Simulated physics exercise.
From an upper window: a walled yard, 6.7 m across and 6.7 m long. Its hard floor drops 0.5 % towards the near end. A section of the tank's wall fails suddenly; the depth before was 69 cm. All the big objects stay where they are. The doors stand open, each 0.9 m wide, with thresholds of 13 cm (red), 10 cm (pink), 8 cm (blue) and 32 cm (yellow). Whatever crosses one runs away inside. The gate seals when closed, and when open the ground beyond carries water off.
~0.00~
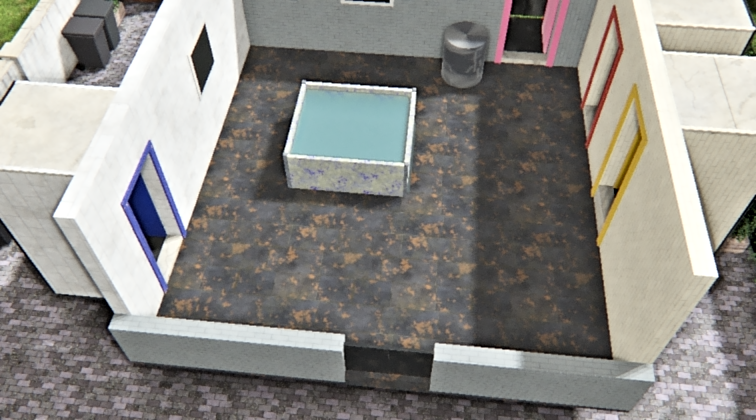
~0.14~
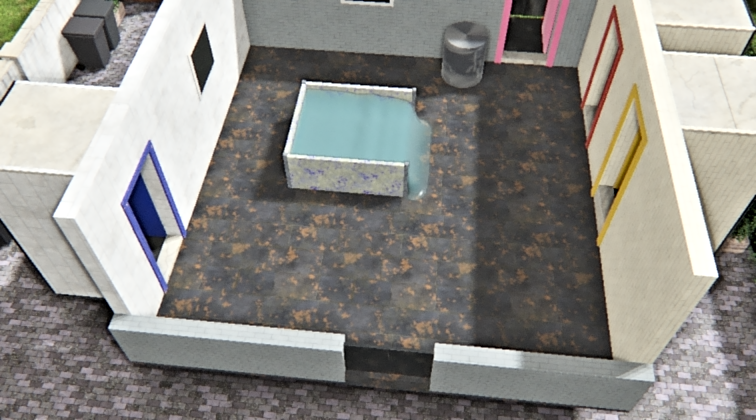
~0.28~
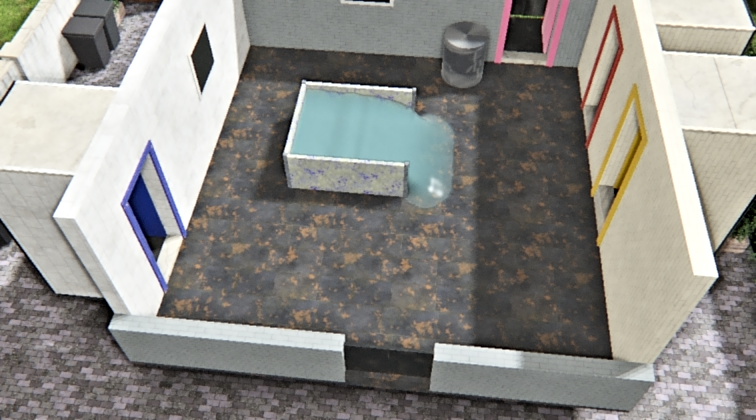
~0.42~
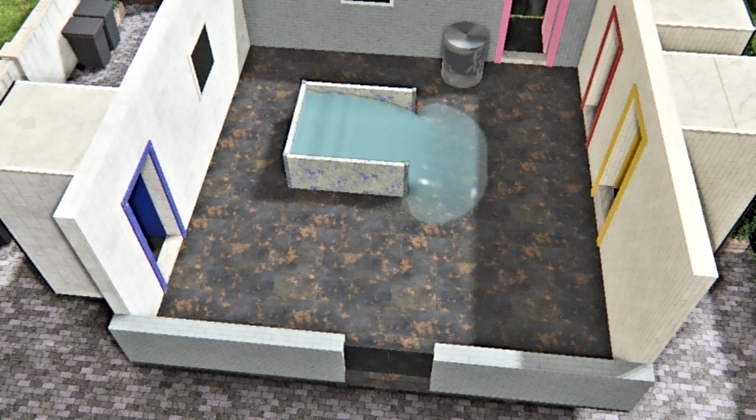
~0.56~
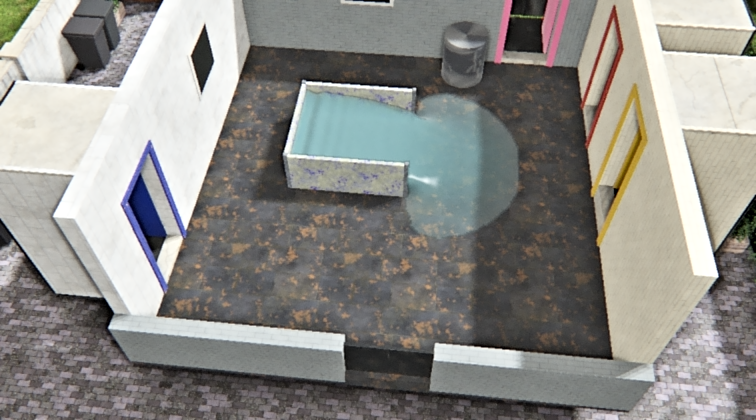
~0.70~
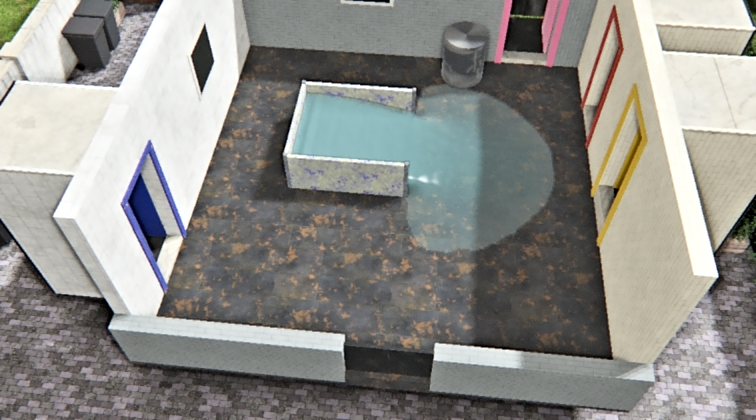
Water poured out through the right side of a raised tank in a walled yard, first bulging over the edge, then spreading across the dark floor in a wide, rounded sheet toward the right wall.
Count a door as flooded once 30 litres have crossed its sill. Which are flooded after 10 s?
Within that time: At the red door it passes the limit; at the pink door it exceeds the limit; at the blue door it stays under the limit; at the yellow door it does not reach the limit.
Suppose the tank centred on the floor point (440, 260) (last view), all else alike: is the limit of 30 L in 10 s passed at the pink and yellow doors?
Against that limit: Pink above, yellow not over.
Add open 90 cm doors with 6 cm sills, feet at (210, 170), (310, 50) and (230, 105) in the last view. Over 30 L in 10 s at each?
In turn: Not over, under, not over.
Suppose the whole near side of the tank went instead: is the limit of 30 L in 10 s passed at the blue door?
Against that limit: Blue above.
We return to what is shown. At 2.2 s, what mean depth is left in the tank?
About 20 cm.
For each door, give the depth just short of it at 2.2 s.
Depths in cm: Red 27, pink 8, blue 0, yellow 29.
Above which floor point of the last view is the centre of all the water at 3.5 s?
At about (499, 180).
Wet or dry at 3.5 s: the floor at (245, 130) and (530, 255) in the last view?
In turn: Still dry, under water.
After 1.4 s water covers 30 % of the floor and is deepest (34 cm) near (581, 169); red door 24 cm at the sill, 6 L in, pink door not reached, blue door not reached, yellow door 27 cm at the sill, 0 L in.
After 2.2 s water covers 35 % of the floor and is deepest (38 cm) near (571, 74); red door 27 cm at the sill, 49 L in, pink door 8 cm at the sill, 0 L in, blue door not reached, yellow door 29 cm at the sill, 0 L in.
After 3.5 s water covers 40 % of the floor and is deepest (28 cm) near (605, 384); red door 17 cm at the sill, 98 L in, pink door 17 cm at the sill, 19 L in, blue door not reached, yellow door 16 cm at the sill, 0 L in.
After 6.0 s water covers 70 % of the floor and is deepest (13 cm) near (149, 340); red door 10 cm at the sill, 105 L in, pink door 11 cm at the sill, 56 L in, blue door 7 cm at the sill, 0 L in, yellow door 9 cm at the sill, 0 L in.
After 10.0 s water covers 90 % of the floor and is deepest (13 cm) near (149, 340); red door 4 cm at the sill, 105 L in, pink door 4 cm at the sill, 58 L in, blue door 10 cm at the sill, 2 L in, yellow door 5 cm at the sill, 0 L in.
